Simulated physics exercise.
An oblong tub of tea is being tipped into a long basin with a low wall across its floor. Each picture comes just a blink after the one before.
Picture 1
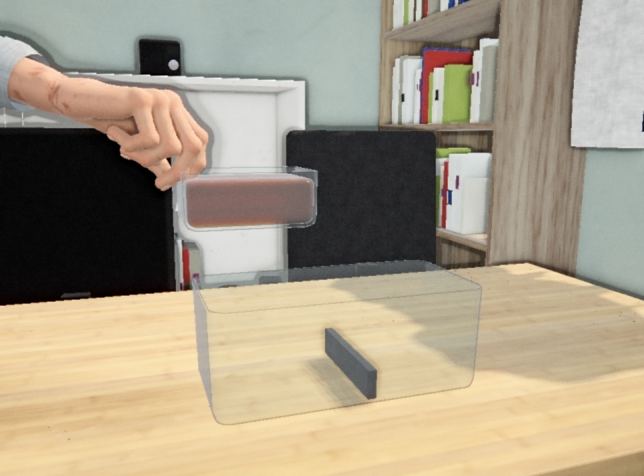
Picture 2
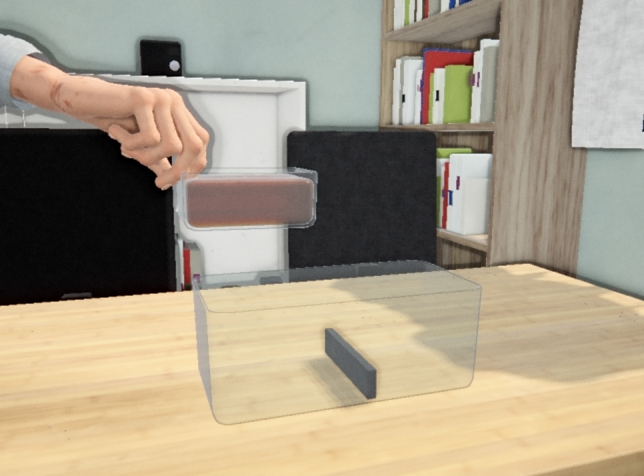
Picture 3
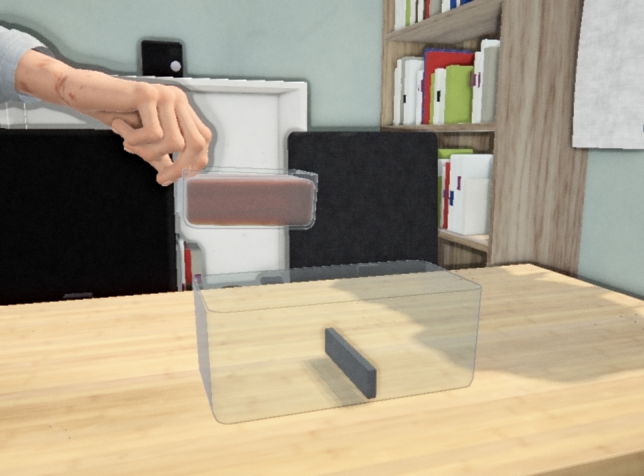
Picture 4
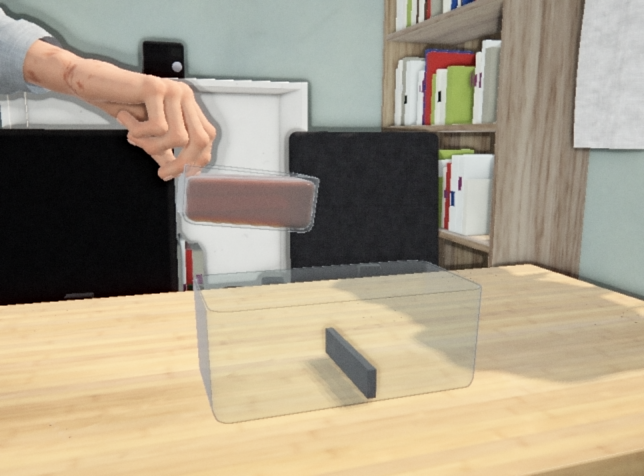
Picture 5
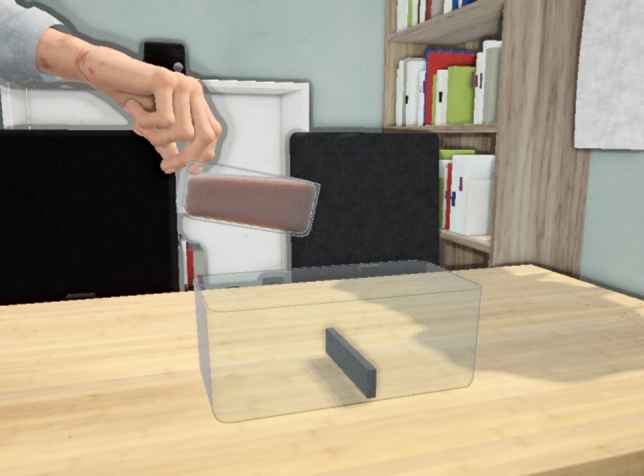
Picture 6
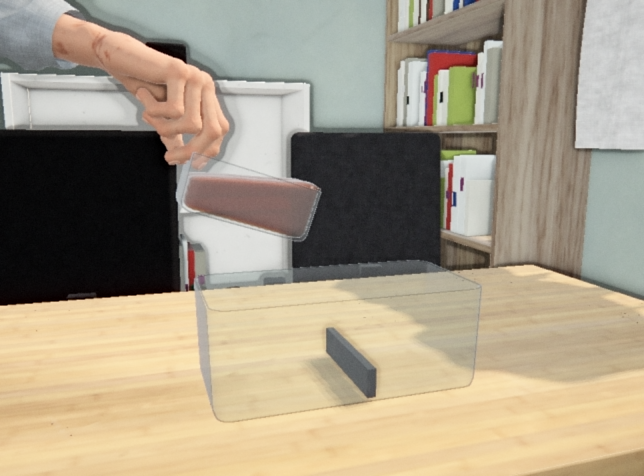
A bare forearm and hand with a pale sleeve reach in from the upper left of an office-like room, seen from slightly above a light wooden desk, with dark panels and a bookshelf behind. Below the hand hangs a clear oblong tub of reddish-brown tea, above a long transparent basin with a low dark grey wall across its floor. The hand rises slightly while the tub, level at first, tilts gently down to the right, and the camera stays nearly still.
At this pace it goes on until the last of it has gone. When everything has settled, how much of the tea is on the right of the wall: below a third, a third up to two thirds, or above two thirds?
The right side ends up with a third up to two thirds of it.
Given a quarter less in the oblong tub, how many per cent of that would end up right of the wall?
Result: Around 45 per cent.
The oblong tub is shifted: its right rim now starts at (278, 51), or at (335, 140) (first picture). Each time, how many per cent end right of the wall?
Near 55 % and 75 %.
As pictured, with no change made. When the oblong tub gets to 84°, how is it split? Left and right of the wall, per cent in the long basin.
15 per cent left, 35 per cent right.
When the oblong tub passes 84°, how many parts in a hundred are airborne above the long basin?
It comes to around 35 per cent.
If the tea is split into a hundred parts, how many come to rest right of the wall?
About 60 per cent.
A moment on, the tilt is 84° and 19 per cent is still to pour, 13 is left of the wall and 35 right of it.
Next, the tilt is 116° and 2 per cent is still to pour, 38 is left of the wall and 58 right of it.
Then the tilt is 118° and 0 per cent is still to pour, 42 is left of the wall and 58 right of it.
Later the tilt is 118° and 0 per cent is still to pour, 42 is left of the wall and 58 right of it.
In the end 42 per cent lies left of the wall, 58 right of it and 0 outside.
